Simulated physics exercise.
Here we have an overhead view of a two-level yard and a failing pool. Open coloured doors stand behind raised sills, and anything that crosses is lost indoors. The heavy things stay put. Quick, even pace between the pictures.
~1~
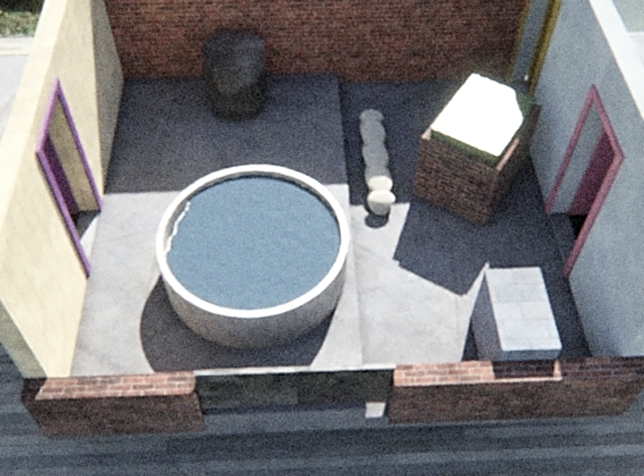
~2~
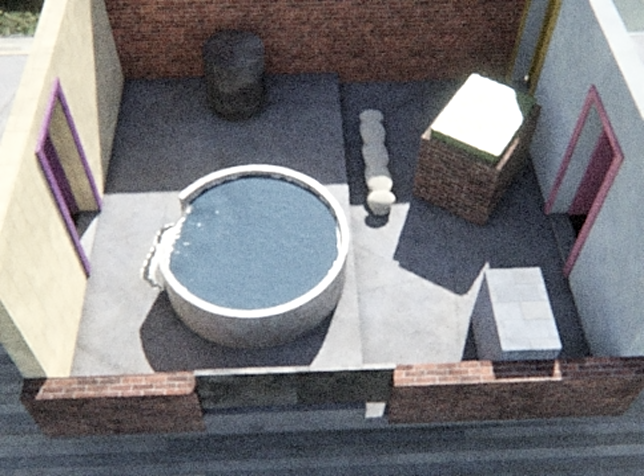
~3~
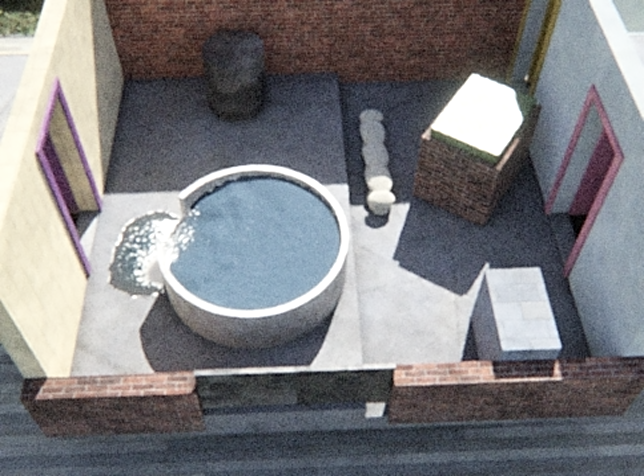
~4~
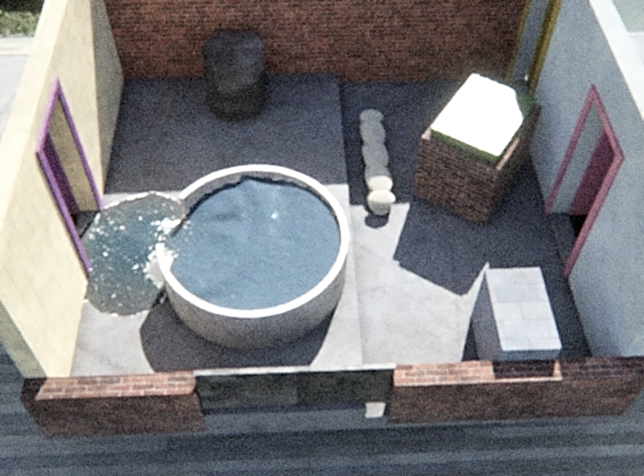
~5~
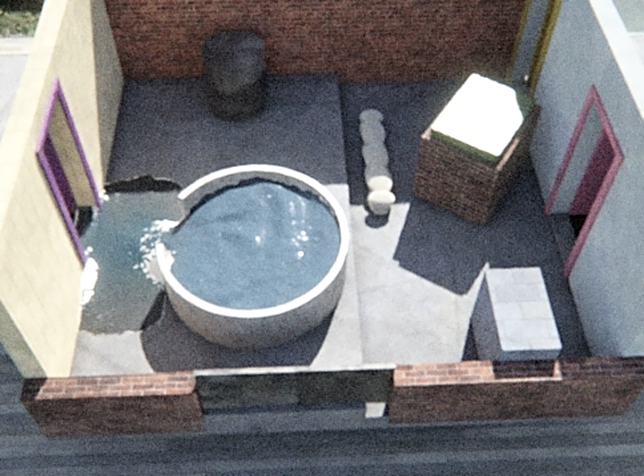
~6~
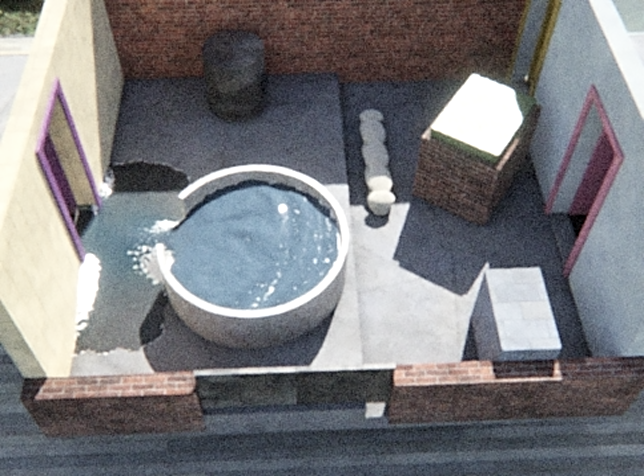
In a walled yard, a round pool sat full and still, then water poured out through a gap on its left side, spread across the paving to the purple doorway, and crept along the wall.
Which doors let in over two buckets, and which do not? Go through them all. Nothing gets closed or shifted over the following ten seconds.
Outcome: The purple door is swamped, the yellow door is not swamped, the pink door is not swamped.
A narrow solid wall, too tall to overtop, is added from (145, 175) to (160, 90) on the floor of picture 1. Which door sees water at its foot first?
That's the purple one.
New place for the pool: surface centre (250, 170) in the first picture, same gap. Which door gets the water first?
The purple-painted one.
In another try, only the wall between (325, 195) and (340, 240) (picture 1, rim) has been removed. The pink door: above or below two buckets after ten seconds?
Pink door: Exceeds it.
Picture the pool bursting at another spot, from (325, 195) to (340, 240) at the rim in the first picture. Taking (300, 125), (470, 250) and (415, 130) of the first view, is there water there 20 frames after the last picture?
The first spot is spared, the second swamped, the third swamped.
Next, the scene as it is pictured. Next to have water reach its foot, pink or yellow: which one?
That's the door marked yellow.
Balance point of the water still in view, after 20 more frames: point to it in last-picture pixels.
I'd say around (217, 250).
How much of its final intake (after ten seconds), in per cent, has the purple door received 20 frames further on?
Roughly 60 %.
A moment on, water covers 15 % of the floor; the purple door far over two buckets in, the yellow door not reached, the pink door not reached.
Next, water covers 25 % of the floor; the purple door far over two buckets in, the yellow door not reached, the pink door not reached.
Then, water covers 35 % of the floor; the purple door far over two buckets in, the yellow door not reached, the pink door not reached.
Later, water covers 50 % of the floor; the purple door far over two buckets in, the yellow door not reached, the pink door not reached.
In the end, water covers 80 % of the floor; the purple door far over two buckets in, the yellow door wet at the sill, nothing in, the pink door wet at the sill, nothing in.
